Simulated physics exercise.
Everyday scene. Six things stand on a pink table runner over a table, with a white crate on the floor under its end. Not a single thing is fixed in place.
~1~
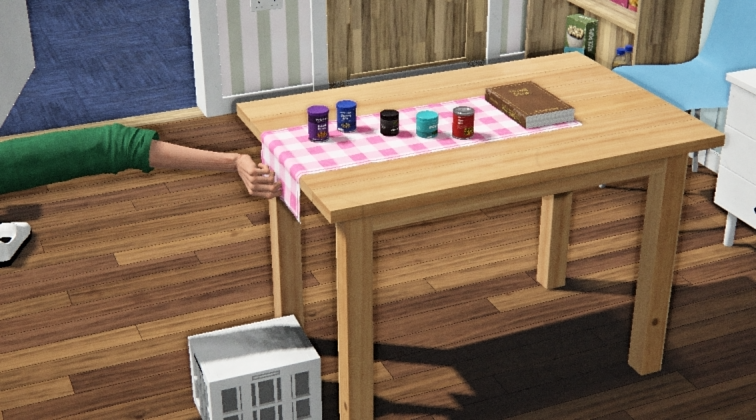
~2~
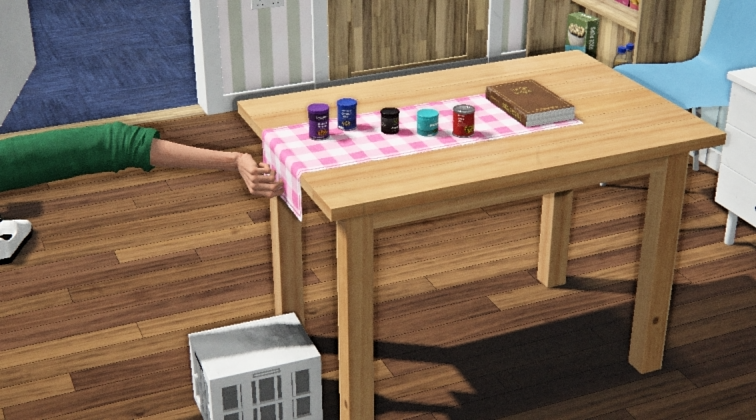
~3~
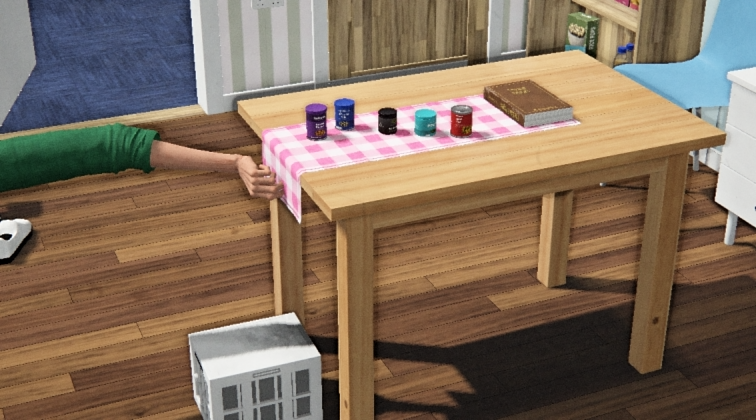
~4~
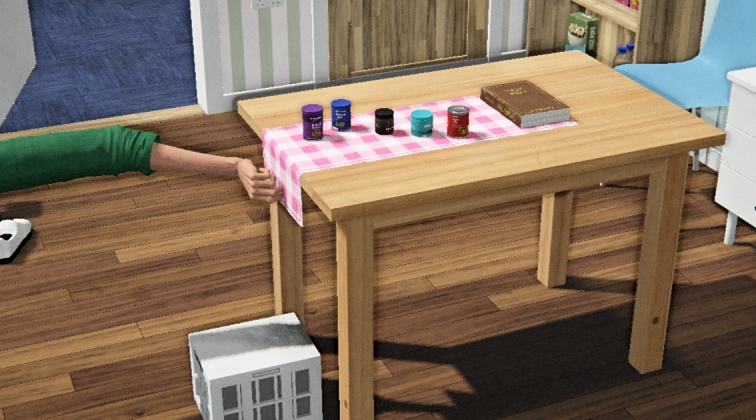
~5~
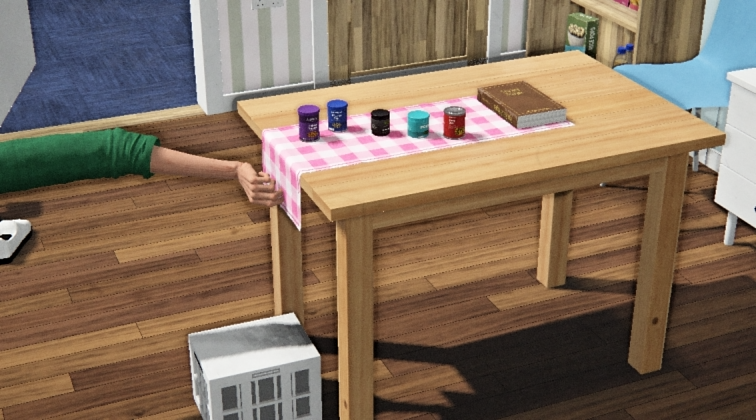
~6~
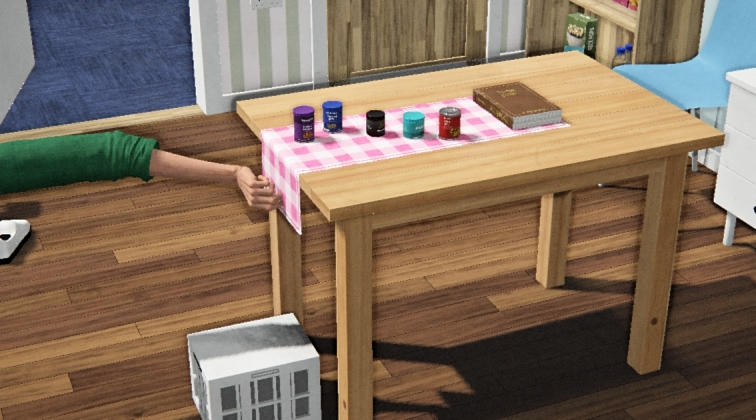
On a wooden table indoors, a green-sleeved arm slowly pulling a pink checked runner left, cans, pots and brown book shifting with it.
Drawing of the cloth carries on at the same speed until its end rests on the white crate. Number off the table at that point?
It ends with four things gone from the top.
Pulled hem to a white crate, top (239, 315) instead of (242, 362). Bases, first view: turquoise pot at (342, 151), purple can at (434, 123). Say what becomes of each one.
As for the turquoise pot, it leaves the top; as for the purple can, it holds its spot.
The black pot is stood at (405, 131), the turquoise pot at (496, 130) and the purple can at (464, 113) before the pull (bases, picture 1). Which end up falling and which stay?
The black pot ends up knocked off, the turquoise pot ends up still aboard, the purple can ends up still aboard.
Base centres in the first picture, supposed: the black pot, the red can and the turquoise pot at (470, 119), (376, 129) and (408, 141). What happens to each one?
The black pot is still on top, the red can is off the top, the turquoise pot is off the top.
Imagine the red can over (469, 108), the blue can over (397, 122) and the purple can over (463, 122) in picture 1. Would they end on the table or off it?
Of these three, the red can rides it out, the blue can takes a tumble, the purple can rides it out.
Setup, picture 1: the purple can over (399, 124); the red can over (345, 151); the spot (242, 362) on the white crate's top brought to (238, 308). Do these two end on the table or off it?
Purple can: Safe; red can: Lost.
Soon after, hem near (282, 276); purple can and blue can gone.
After that, hem on the crate; purple can, blue can, black pot and turquoise pot gone.
In the end, hem on the crate; purple can, blue can, black pot and turquoise pot gone. Over the edge go four.
